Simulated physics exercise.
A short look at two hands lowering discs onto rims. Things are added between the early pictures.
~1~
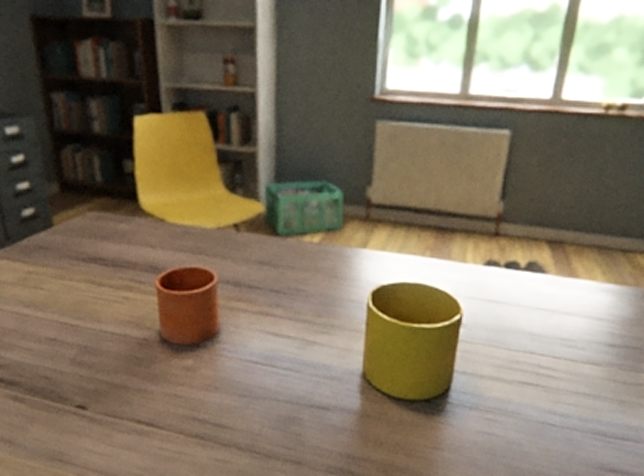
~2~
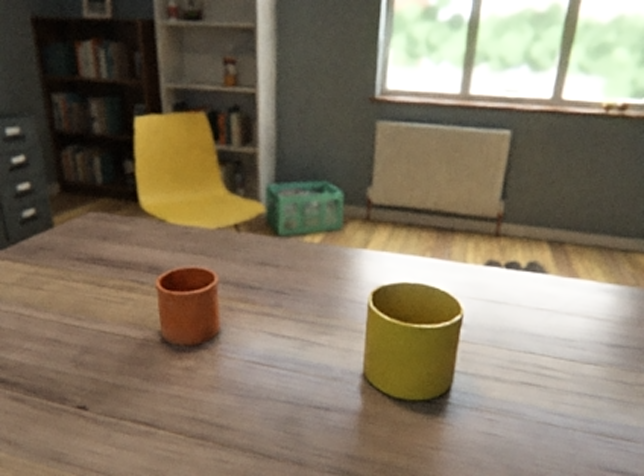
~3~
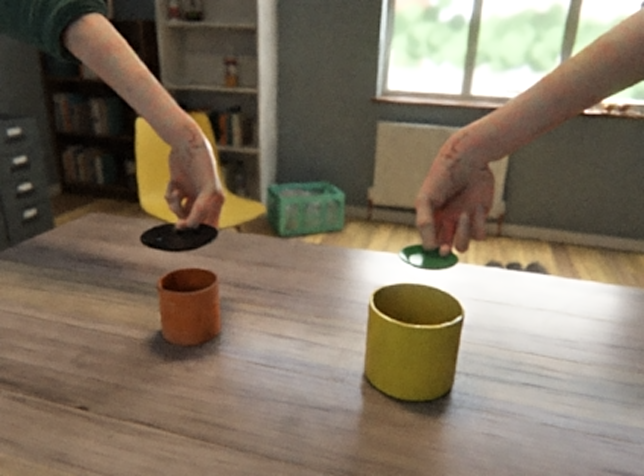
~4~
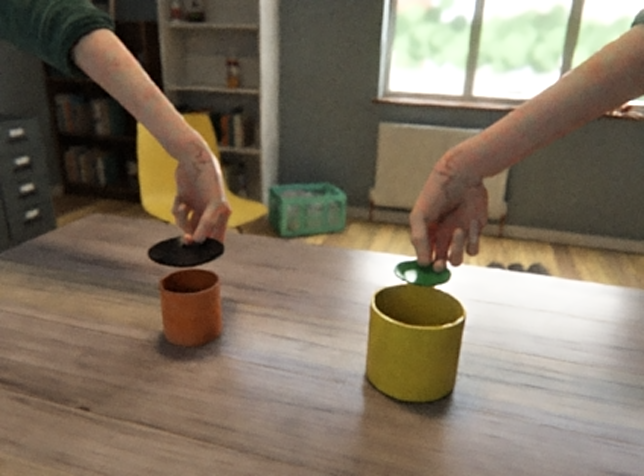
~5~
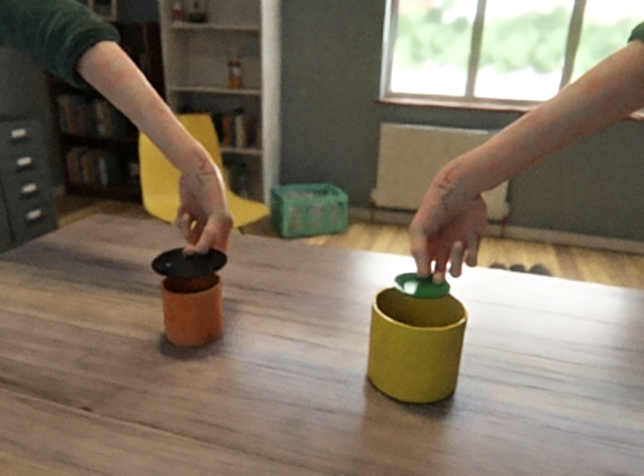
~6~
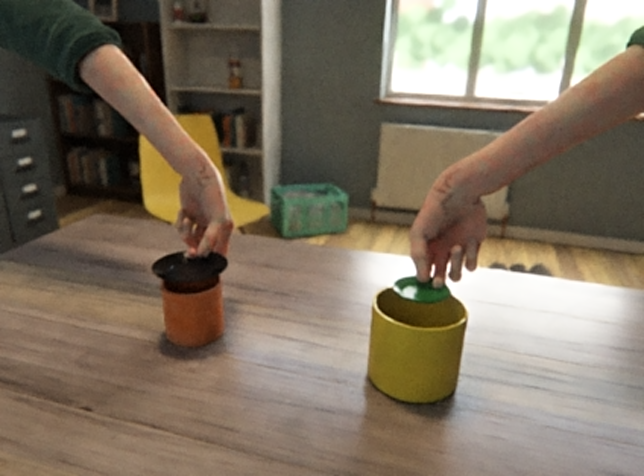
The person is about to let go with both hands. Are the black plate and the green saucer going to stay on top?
As it turns out, the black plate works as a lid, the green saucer slips past the rim.
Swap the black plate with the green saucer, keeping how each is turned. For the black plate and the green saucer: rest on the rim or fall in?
The black plate drops inside, the green saucer slips past the rim.
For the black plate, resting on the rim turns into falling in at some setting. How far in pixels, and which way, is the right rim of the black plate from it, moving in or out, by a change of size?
Some 8 pixels, left.
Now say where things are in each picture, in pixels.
Left beaker (188, 304), in the first frame.
Right mug (411, 338), in the second frame.
Still on the way; black plate (180, 239); left beaker (190, 305), in the third frame.
Still on the way; green saucer (422, 275); right mug (414, 340), in the fourth frame.
Still on the way; black plate (190, 265); left beaker (193, 307), in the fifth frame.
In place, still held; black plate (191, 269); green saucer (421, 291); right mug (416, 341), in the sixth frame.
Then, 0.16 s after the last picture, black plate sitting on the rim near (191, 277); green saucer falling near (416, 338).
At rest, the black plate rests on the rim, near (191, 277); the green saucer falls in, near (412, 369).
